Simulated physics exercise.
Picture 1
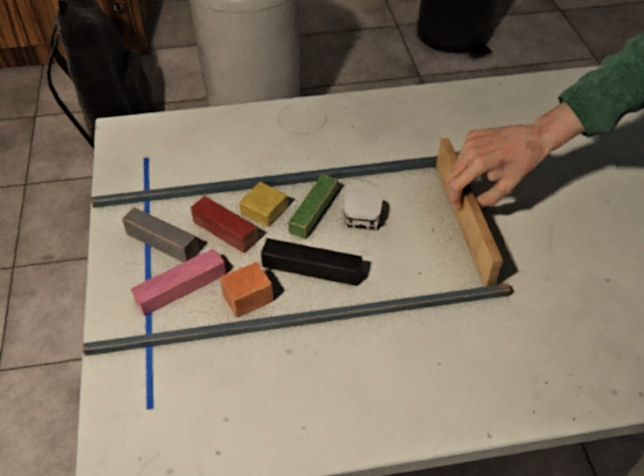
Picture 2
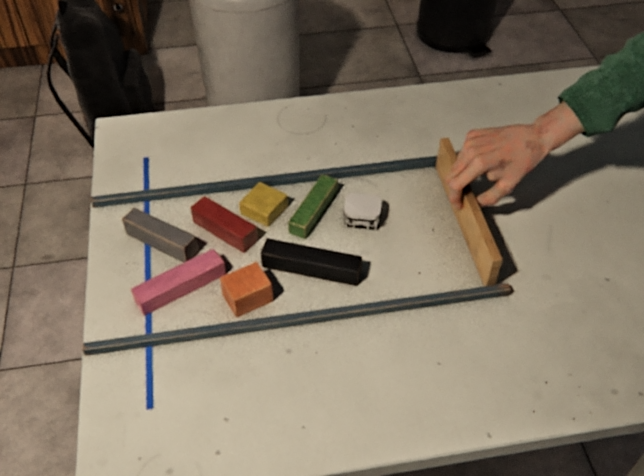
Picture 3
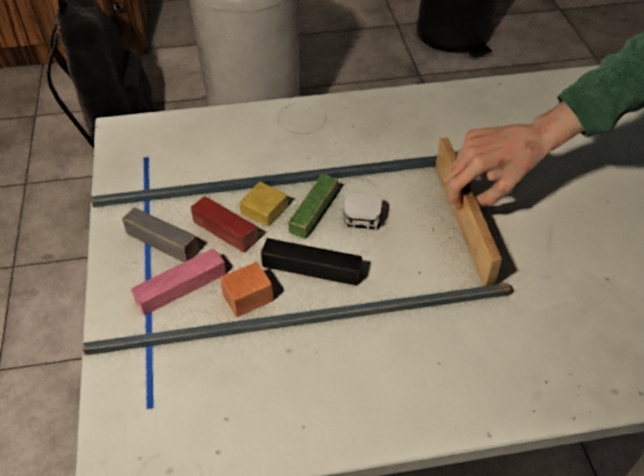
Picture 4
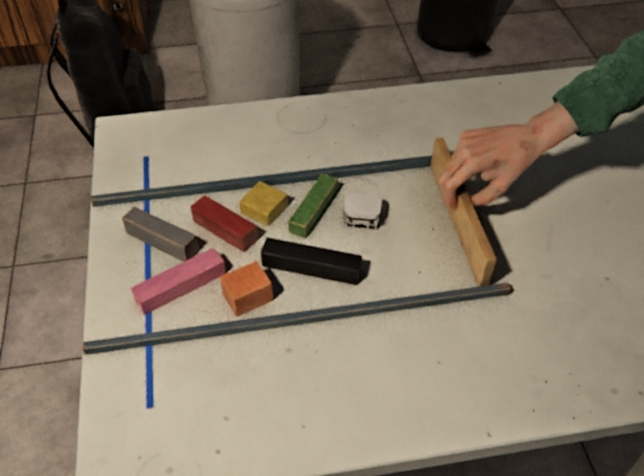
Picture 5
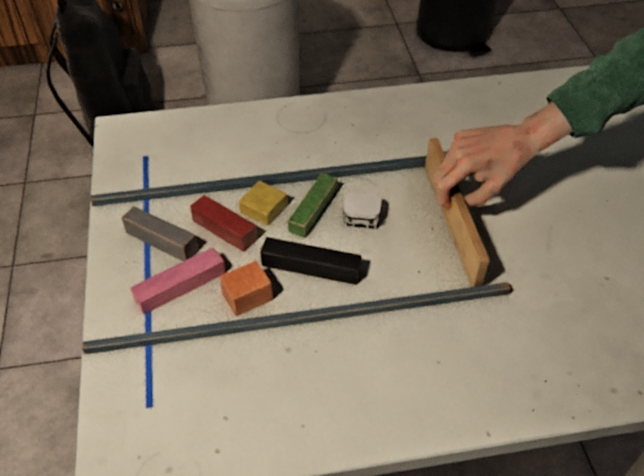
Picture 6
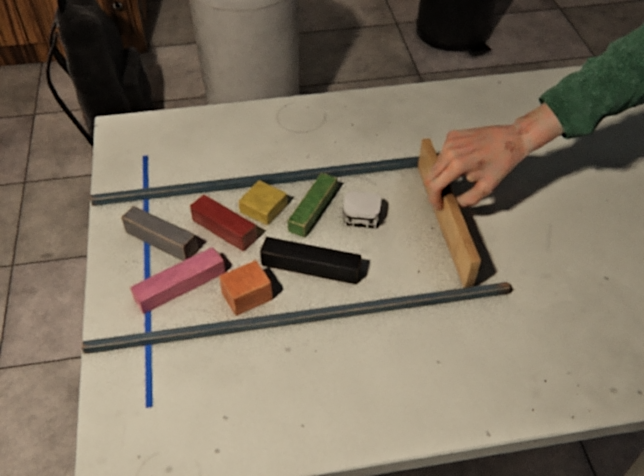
To begin with, a hand in a green sleeve holds a wooden board upright between two dark rails on a pale table, right of a scattered group of coloured blocks and a small white object. The hand then slides the board slightly left, while the pieces stay still.
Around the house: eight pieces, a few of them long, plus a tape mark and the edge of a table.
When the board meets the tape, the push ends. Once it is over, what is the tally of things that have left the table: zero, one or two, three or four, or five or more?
A tally of three or four.
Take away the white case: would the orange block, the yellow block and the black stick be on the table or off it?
The orange block: Remains. The yellow block: Remains. The black stick: Remains.
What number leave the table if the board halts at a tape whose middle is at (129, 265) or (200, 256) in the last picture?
4, then 0.
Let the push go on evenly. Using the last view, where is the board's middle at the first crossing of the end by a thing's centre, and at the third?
At (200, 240) for the first, at (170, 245) for the third.
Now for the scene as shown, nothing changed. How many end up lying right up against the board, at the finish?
Counting them up gives 3.
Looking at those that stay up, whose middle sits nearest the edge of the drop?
It's the yellow block.
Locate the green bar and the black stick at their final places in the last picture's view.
They come to rest around (112, 226) and (102, 273).
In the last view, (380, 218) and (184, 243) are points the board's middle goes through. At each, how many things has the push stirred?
Tally at point one: 1; at point two: 8.
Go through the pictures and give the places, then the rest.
Grey bar (160, 235); pink bar (180, 281); red bar (224, 224); board (466, 209); tape (148, 265), in the first picture.
Pink bar (180, 281); white case (363, 212), in the second picture.
Red bar (224, 224); green bar (314, 206), in the third picture.
Grey bar (160, 234); orange block (247, 289), in the fourth picture.
Pink bar (179, 280); yellow block (263, 203), in the fifth picture.
Grey bar (160, 234); pink bar (179, 280); red bar (223, 223); board (446, 210); tape (147, 263), in the sixth picture.
Soon after, none off yet; grey bar at rest near (160, 234); pink bar at rest near (179, 280); red bar at rest near (223, 223).
Then, none off yet; grey bar moving near (152, 234); pink bar moved a little near (156, 287); red bar moved about its own width near (177, 217).
Further on, none off yet; grey bar moved about its own width near (79, 234); pink bar moved about its own width near (97, 305); red bar moved well along near (97, 224).
At rest, the number that fall off is three or four; fallen, red bar, pink bar and grey bar.
